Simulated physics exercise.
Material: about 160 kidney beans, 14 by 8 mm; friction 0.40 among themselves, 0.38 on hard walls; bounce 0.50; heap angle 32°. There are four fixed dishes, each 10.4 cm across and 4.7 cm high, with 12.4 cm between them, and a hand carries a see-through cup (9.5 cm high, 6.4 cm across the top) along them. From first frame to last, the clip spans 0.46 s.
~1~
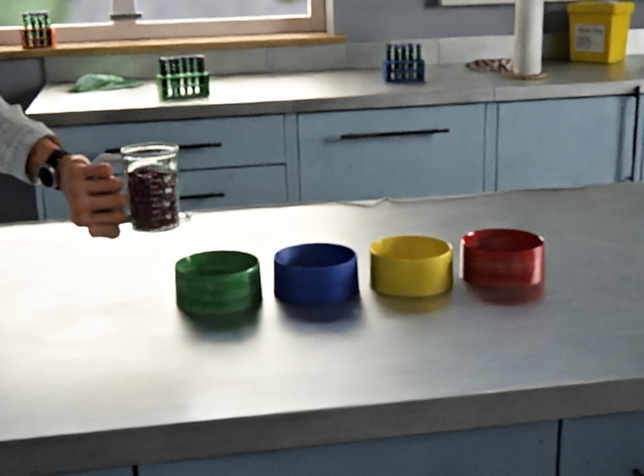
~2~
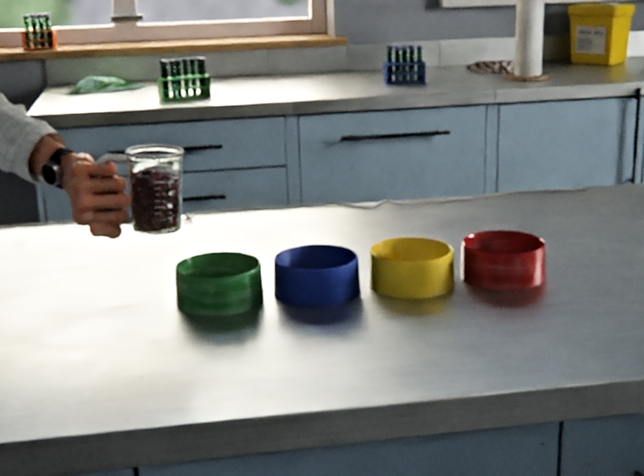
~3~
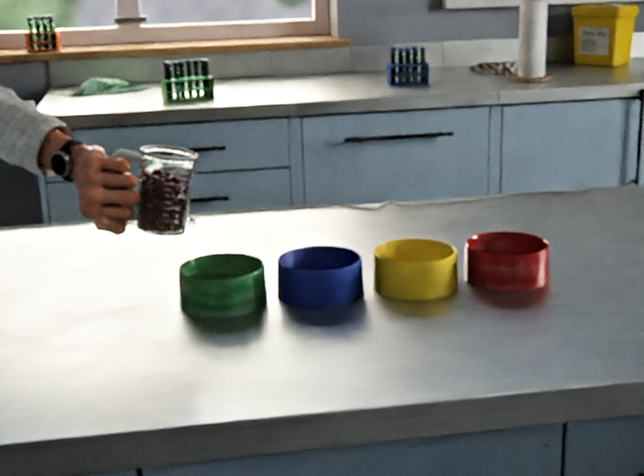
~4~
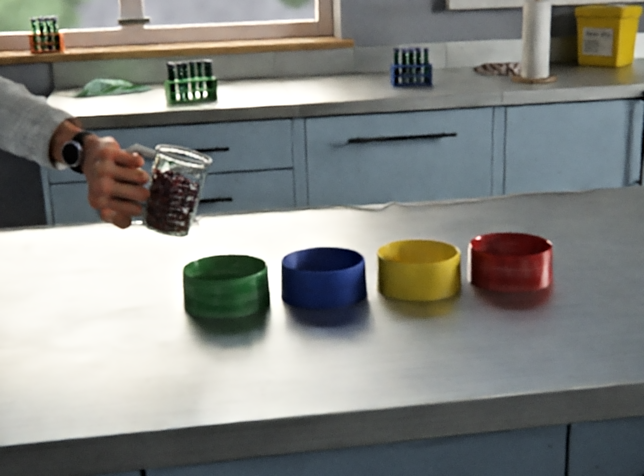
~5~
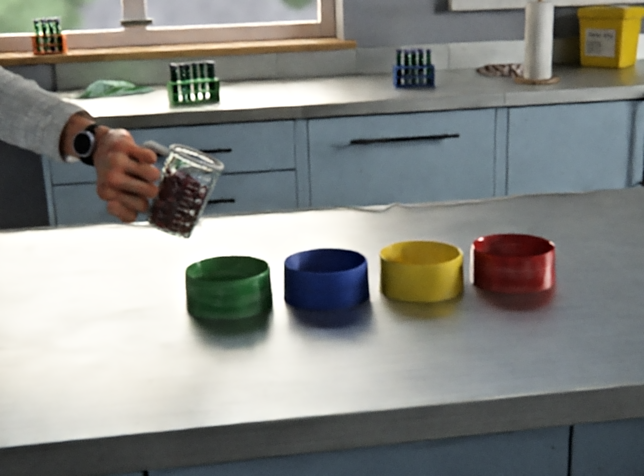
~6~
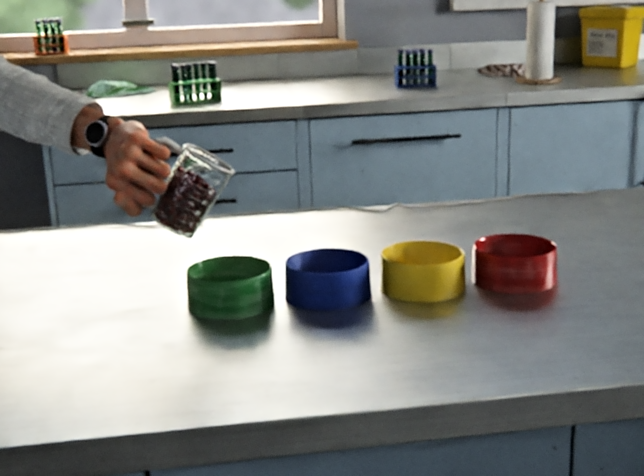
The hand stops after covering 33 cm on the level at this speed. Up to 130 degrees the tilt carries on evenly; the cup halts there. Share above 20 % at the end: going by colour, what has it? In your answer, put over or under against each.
Red - under; blue - over; green - under; yellow - under; counter - under.
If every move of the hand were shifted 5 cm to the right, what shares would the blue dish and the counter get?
I'd expect blue at 90 and the counter at 10.
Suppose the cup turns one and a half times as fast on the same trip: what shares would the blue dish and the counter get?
In that case you'd see blue at 50 and the counter at 50.
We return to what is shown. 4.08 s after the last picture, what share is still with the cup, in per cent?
About 0 percent of the load.
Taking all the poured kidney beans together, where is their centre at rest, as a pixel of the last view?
Close to pixel (332, 282).
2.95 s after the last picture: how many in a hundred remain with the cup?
Somewhere close to 0 percent.
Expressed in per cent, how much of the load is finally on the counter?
Estimate: Close to 0 %.
Then, 1.77 s after the last picture, tilt 130 degrees; cup holds 0 %, blue 100 %.
Then, 2.95 s after the last picture, tilt 130 degrees; cup holds 0 %, blue 100 %.
Then, 4.08 s after the last picture, tilt 130 degrees; cup holds 0 %, blue 100 %.
In the end, red 0 %, blue 100 %, green 0 %, yellow 0 %, counter 0 %.
